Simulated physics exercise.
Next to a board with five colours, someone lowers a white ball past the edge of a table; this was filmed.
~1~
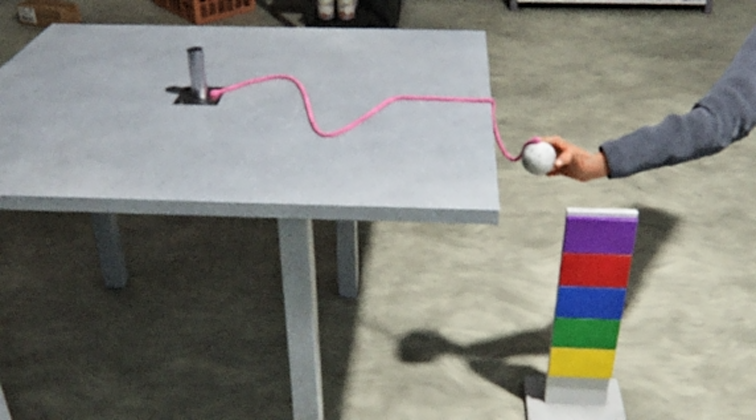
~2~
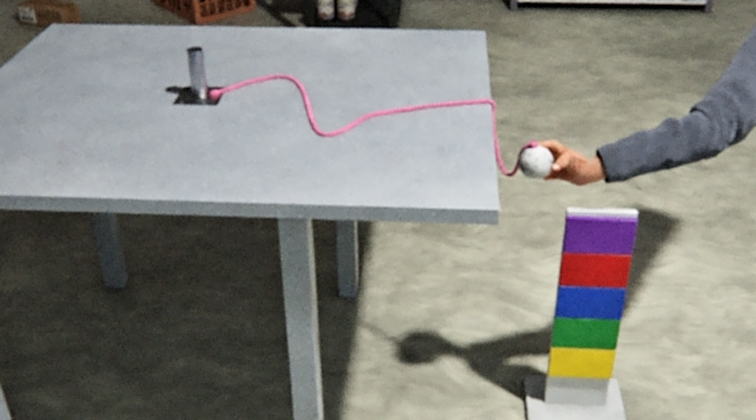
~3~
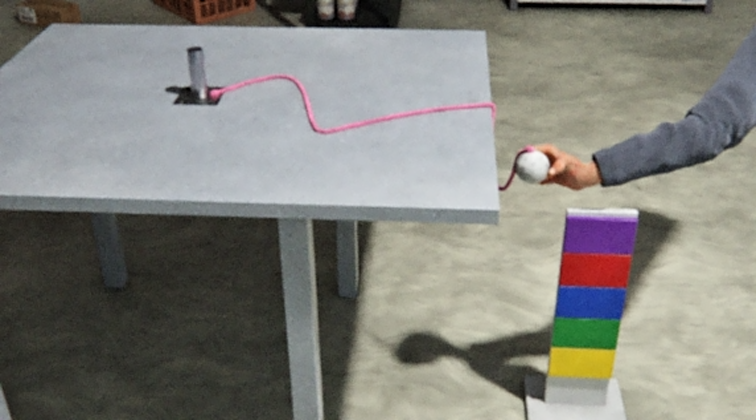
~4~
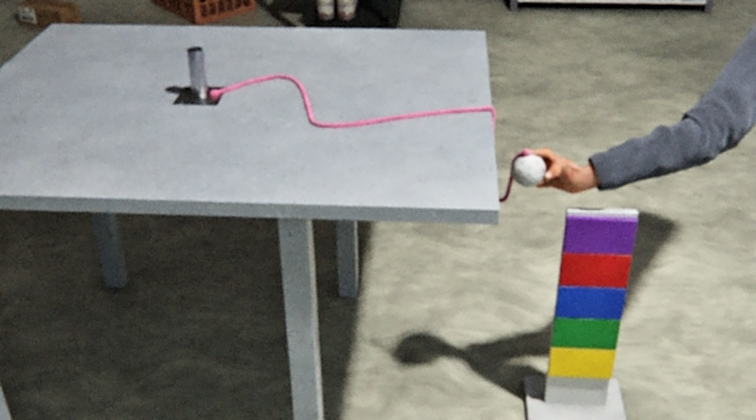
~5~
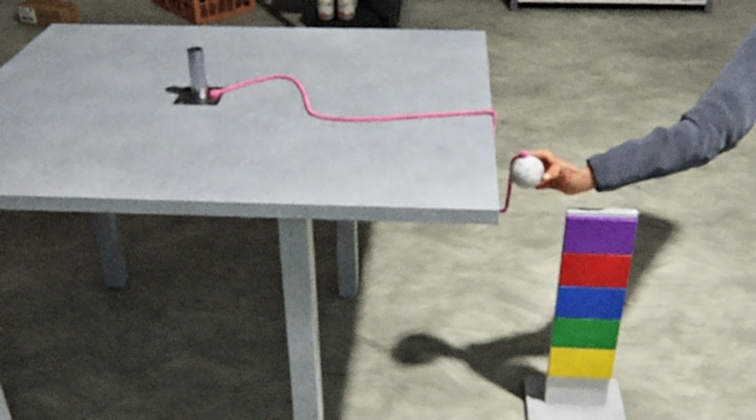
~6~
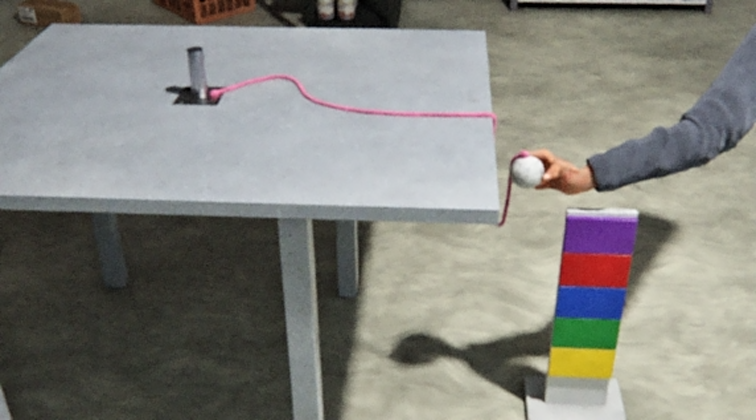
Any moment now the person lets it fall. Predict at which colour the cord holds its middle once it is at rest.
At yellow, I would say.
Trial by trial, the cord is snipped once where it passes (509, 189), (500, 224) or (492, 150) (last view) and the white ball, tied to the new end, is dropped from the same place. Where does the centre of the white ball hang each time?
First (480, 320), then (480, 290), then (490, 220).
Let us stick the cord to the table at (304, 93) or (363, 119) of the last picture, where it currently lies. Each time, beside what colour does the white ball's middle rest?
First try green, second try red.
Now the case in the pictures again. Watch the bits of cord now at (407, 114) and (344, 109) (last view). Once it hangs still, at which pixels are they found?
The first lands at (466, 112), while the second lands at (402, 107).
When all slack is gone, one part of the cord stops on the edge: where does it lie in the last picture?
Look around (433, 115).
Soon after, ball near (473, 317); level with green.
After that, ball near (473, 346); level with yellow.
In the end, ball near (475, 351); level with yellow. At yellow.
